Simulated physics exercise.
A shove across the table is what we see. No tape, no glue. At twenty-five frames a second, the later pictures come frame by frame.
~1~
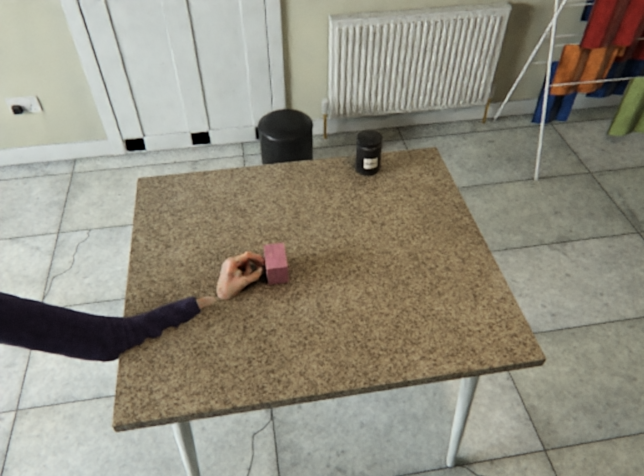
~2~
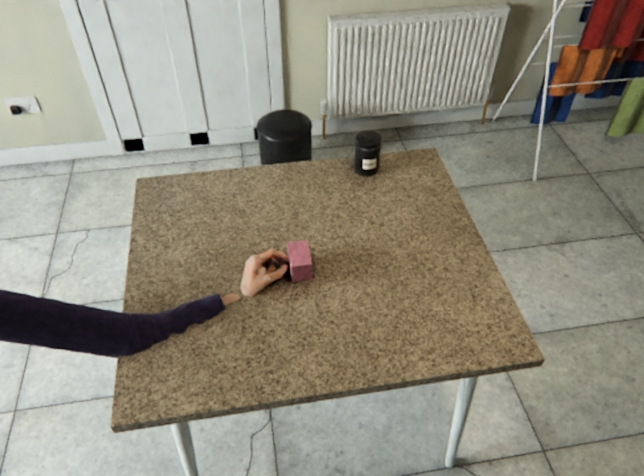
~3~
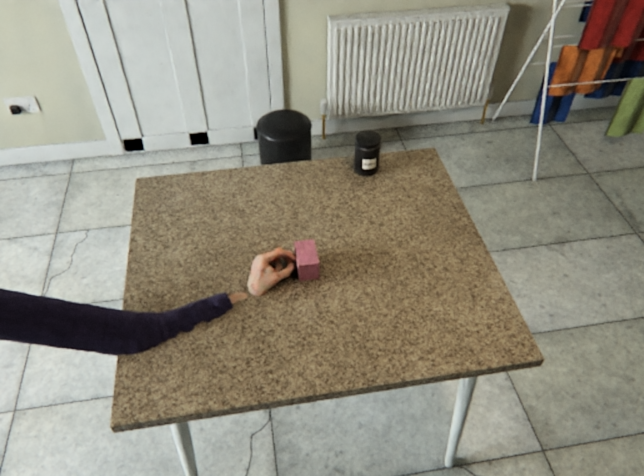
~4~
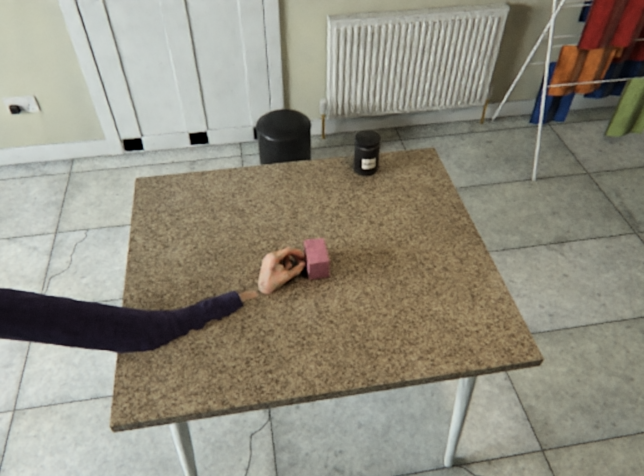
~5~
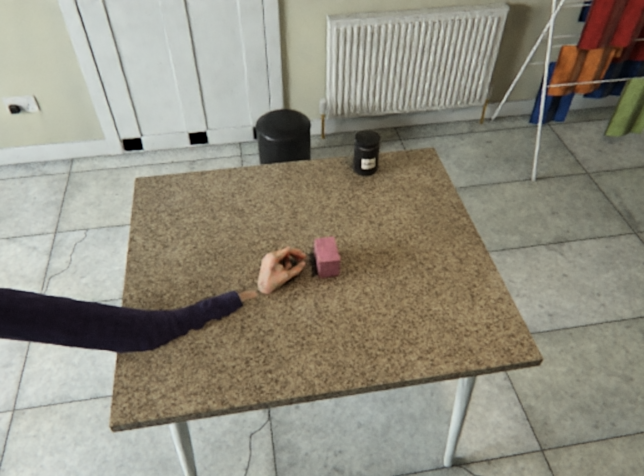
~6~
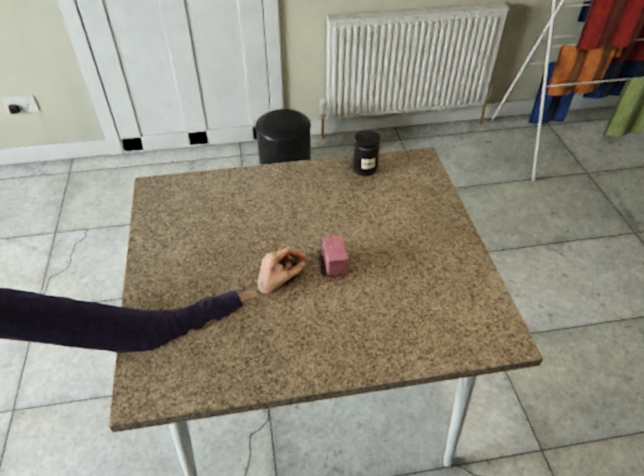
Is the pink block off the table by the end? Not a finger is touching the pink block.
It ends up on the table.
Then, 0.10 s past the last view, pink block displaced about its own width near (348, 254).
Then, 0.30 s past the last view, pink block resting near (350, 255).
Finally, moved from the start, pink block. Final places as the last picture's camera would see them, pink block near (349, 254).
